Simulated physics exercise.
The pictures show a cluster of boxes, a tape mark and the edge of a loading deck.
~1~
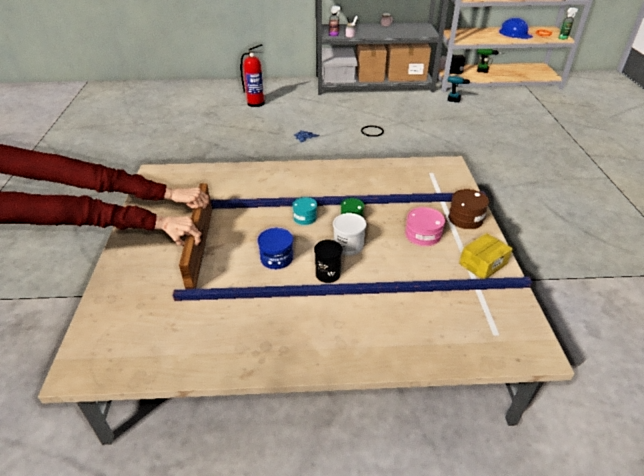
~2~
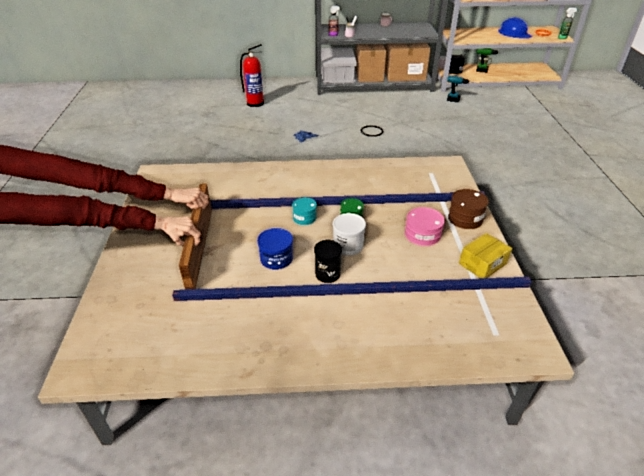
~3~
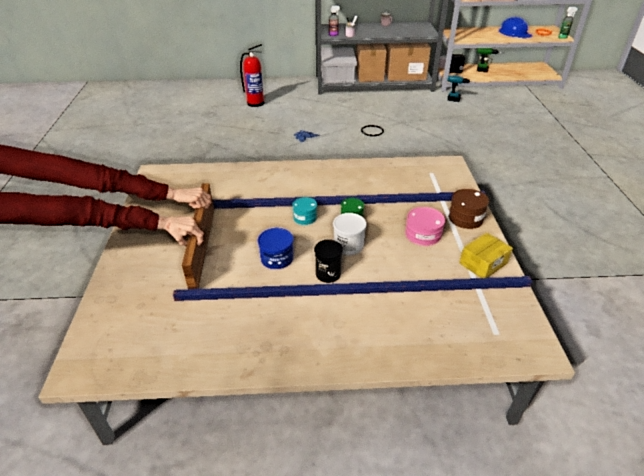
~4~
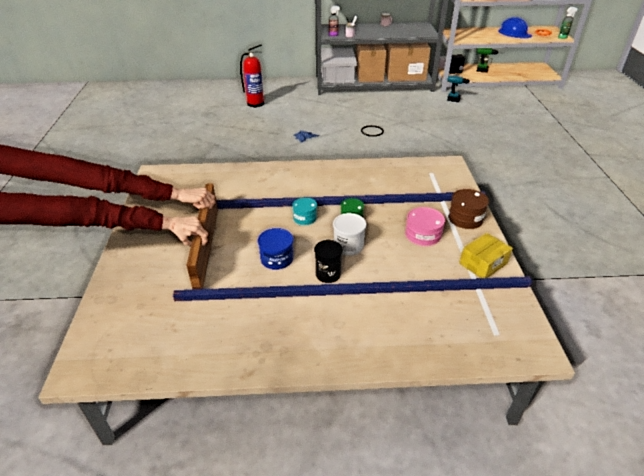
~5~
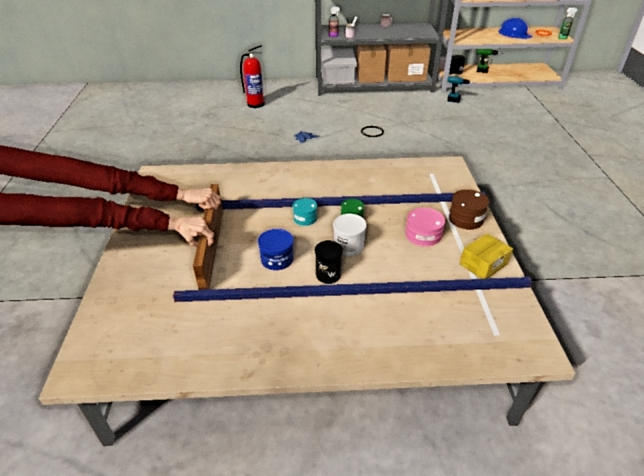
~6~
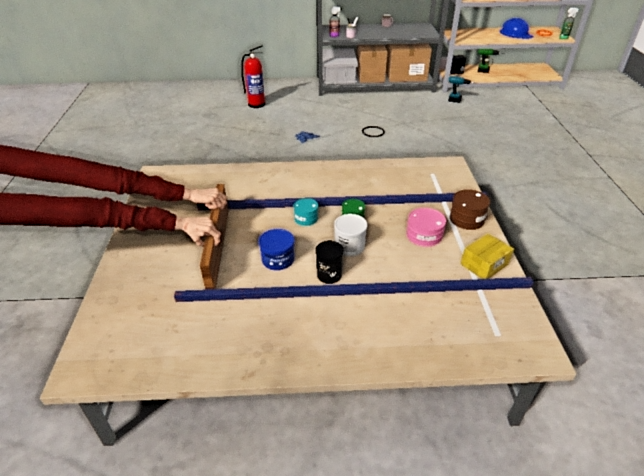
On a wooden table in a garage-like room, two hands in dark red sleeves slid an upright plank slightly to the right between two blue rails, while the colorful containers ahead of it stayed still.
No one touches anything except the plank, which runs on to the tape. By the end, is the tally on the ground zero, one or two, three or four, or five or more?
The tally on the ground is one or two.
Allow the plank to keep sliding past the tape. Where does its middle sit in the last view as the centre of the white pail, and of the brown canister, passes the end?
Middle approx. at (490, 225), then approx. at (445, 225).
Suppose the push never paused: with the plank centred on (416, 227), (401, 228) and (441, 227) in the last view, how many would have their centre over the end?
0; 0; 0.
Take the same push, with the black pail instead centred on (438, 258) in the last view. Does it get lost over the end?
Set there, the object keeps its spot.
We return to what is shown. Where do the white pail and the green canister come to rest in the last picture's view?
White pail at about (473, 222), green canister at about (480, 211).
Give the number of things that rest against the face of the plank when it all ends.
That makes 4.
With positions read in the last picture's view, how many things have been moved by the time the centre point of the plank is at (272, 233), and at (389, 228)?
Moved so far: 1, later 6.
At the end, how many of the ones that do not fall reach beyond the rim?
That comes to 2 of them.
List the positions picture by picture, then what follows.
The first frame shows brown canister (468, 209); yellow parcel (485, 256); pink canister (425, 227); plank (198, 234); tape (458, 239).
The second frame shows yellow parcel (485, 256); white pail (349, 235).
The third frame shows pink canister (425, 226); turquoise canister (305, 211).
The fourth frame shows brown canister (468, 209); blue pail (276, 249).
The fifth frame shows yellow parcel (486, 256); black pail (329, 262).
The sixth frame shows brown canister (469, 209); yellow parcel (487, 257); pink canister (426, 227); plank (216, 235); tape (459, 240).
Soon after, none off yet; brown canister at rest near (469, 209); yellow parcel at rest near (487, 257); pink canister at rest near (426, 227).
By the end, the number that fall off is one or two; fallen, brown canister.
